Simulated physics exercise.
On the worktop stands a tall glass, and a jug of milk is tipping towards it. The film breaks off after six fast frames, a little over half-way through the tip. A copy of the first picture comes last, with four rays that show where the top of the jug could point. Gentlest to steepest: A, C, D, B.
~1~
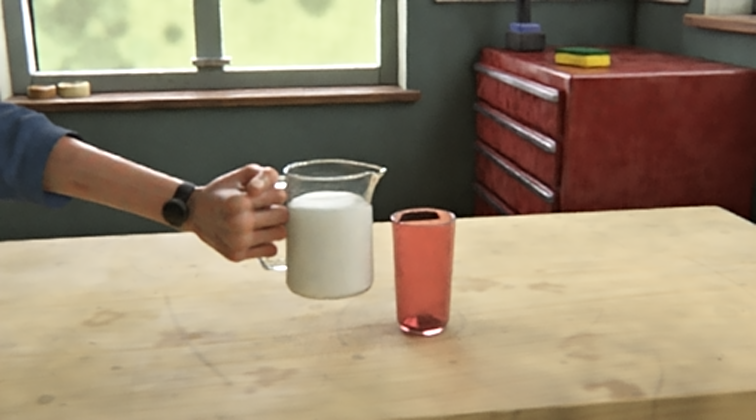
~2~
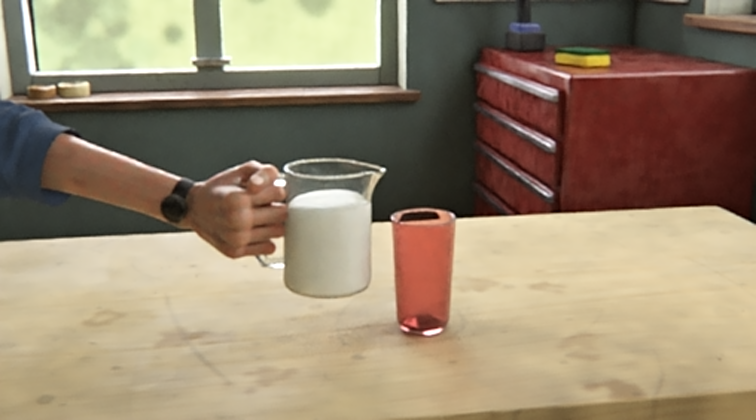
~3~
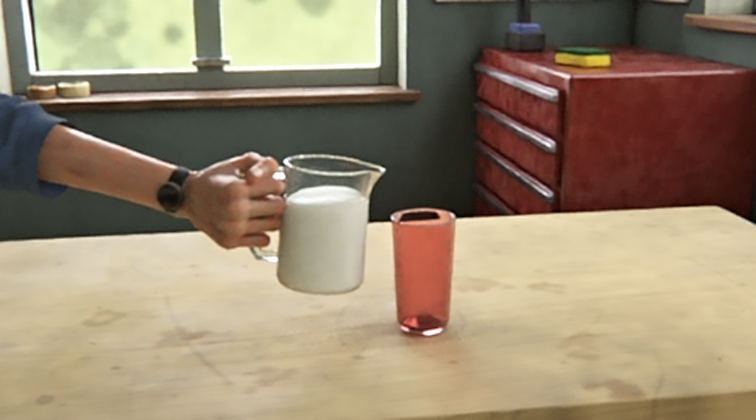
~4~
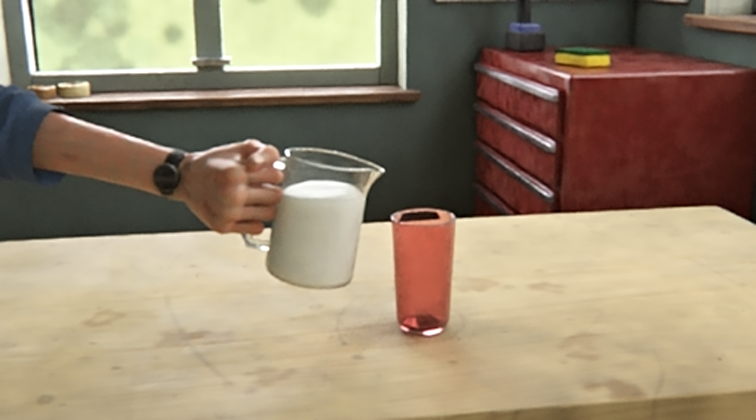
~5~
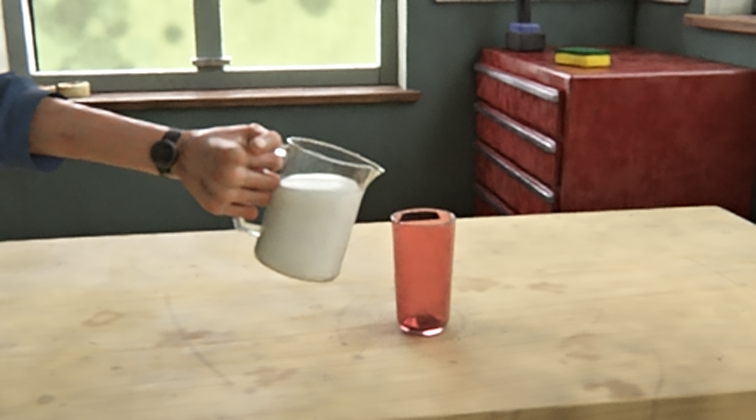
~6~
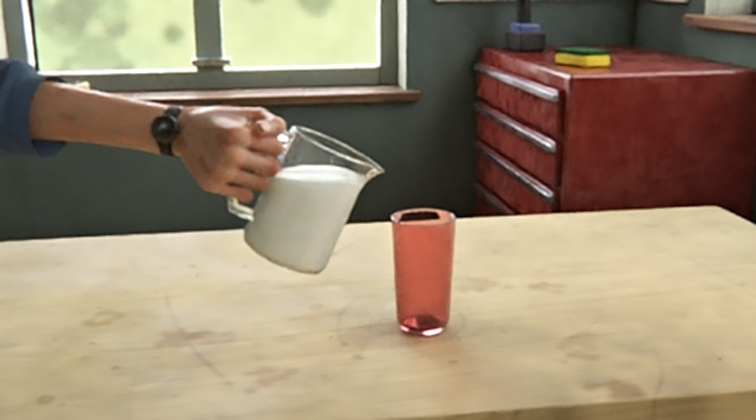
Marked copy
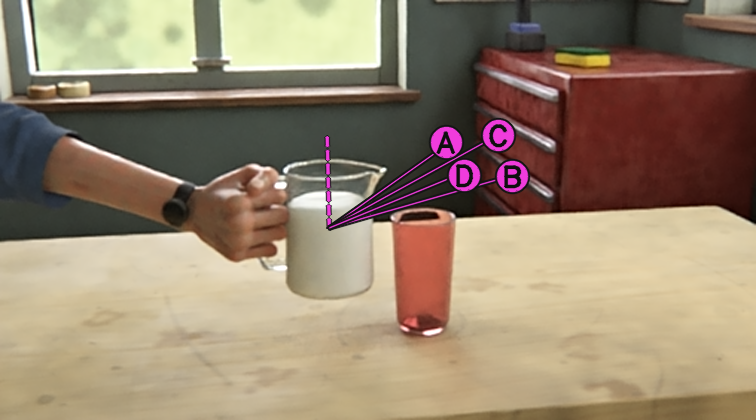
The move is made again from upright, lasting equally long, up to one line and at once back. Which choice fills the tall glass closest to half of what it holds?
It is C.
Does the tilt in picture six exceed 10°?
Yes, it does.
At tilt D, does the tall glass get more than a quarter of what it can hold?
Yes.
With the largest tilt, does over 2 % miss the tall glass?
Yes.
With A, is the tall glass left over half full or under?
Under.
On the marked copy, A at (433, 153); B at (496, 180); C at (483, 142); D at (446, 179).
For tilt A, the tall glass ends with about 31 % of what it can hold.
For tilt B, the tall glass ends with about 81 % of what it can hold; 9 % of the milk is spilt.
For tilt C, the tall glass ends with about 50 % of what it can hold.
For tilt D, the tall glass ends with about 72 % of what it can hold.
